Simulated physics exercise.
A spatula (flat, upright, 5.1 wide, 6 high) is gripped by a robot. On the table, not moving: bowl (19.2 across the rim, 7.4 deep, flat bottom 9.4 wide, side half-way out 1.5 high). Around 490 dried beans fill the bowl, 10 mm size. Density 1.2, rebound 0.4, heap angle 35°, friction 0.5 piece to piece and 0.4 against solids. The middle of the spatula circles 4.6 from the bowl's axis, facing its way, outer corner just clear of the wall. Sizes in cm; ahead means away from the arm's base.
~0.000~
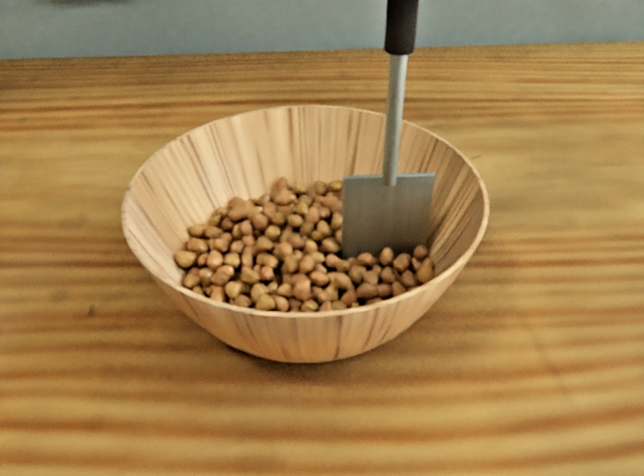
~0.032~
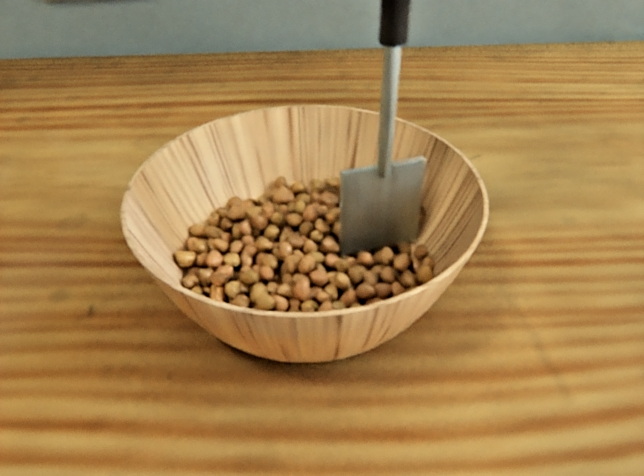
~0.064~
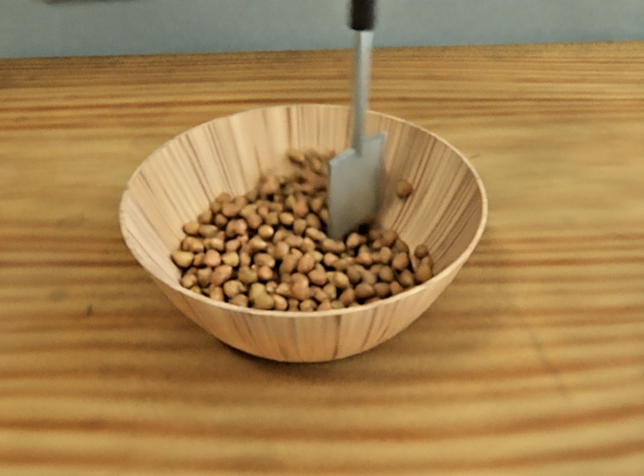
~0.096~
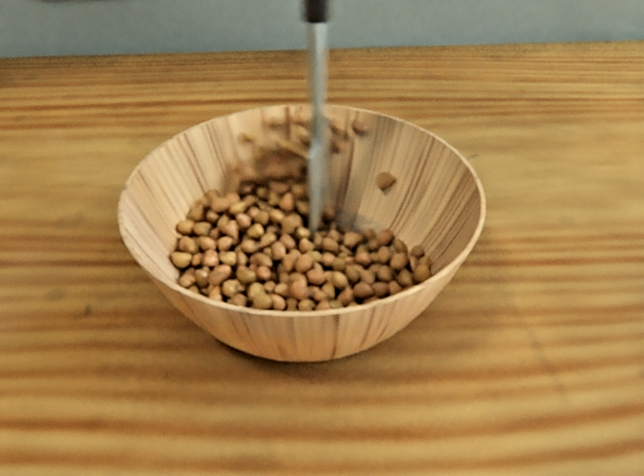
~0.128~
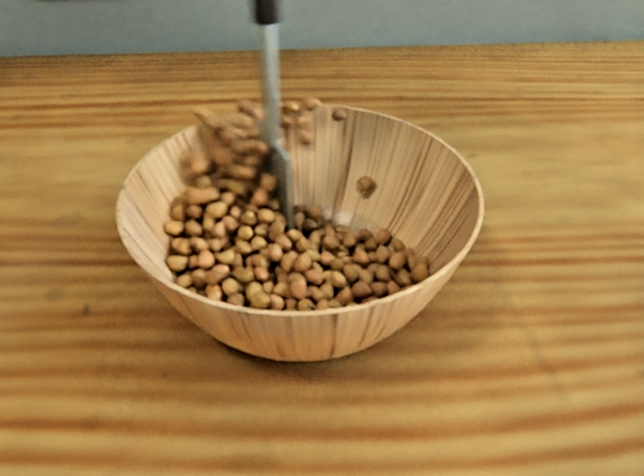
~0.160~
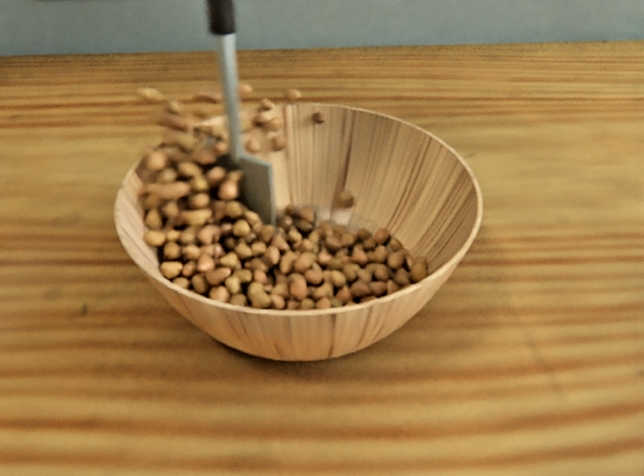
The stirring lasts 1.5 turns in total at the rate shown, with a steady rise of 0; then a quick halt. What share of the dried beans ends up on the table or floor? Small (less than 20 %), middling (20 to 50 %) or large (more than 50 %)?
On the table or floor the share is middling, 20 to 50 %.
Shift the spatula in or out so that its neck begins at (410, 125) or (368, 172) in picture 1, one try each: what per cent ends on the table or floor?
About 5 and 15 per cent.
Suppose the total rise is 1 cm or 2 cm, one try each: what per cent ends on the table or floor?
About 25 and 15 per cent.
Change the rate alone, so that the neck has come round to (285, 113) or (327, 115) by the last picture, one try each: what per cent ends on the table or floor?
About 15 and 5 per cent.
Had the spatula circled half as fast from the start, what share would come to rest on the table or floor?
In that case some 5 per cent.
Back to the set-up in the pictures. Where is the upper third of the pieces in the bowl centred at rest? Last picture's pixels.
Near (267, 303).
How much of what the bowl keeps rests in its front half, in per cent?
Some 60 per cent.
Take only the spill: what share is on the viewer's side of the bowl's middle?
About 60 per cent.
After 0.31 s, 293° round, highest piece 12 above the table; 432 in the bowl, 9 on the table or floor, 51 in flight or on the tool.
After 0.46 s, 84° round, highest piece 12 above the table; 378 in the bowl, 76 on the table or floor, 38 in flight or on the tool.
After 0.74 s, 180° round, highest piece 7 above the table; 331 in the bowl, 159 on the table or floor, 2 in flight or on the tool.
After 1.44 s, 180° round, highest piece 6 above the table; 331 in the bowl, 161 on the table or floor.
At rest, 331 in the bowl, 161 on the table or floor. That is 33 % on the table or floor.
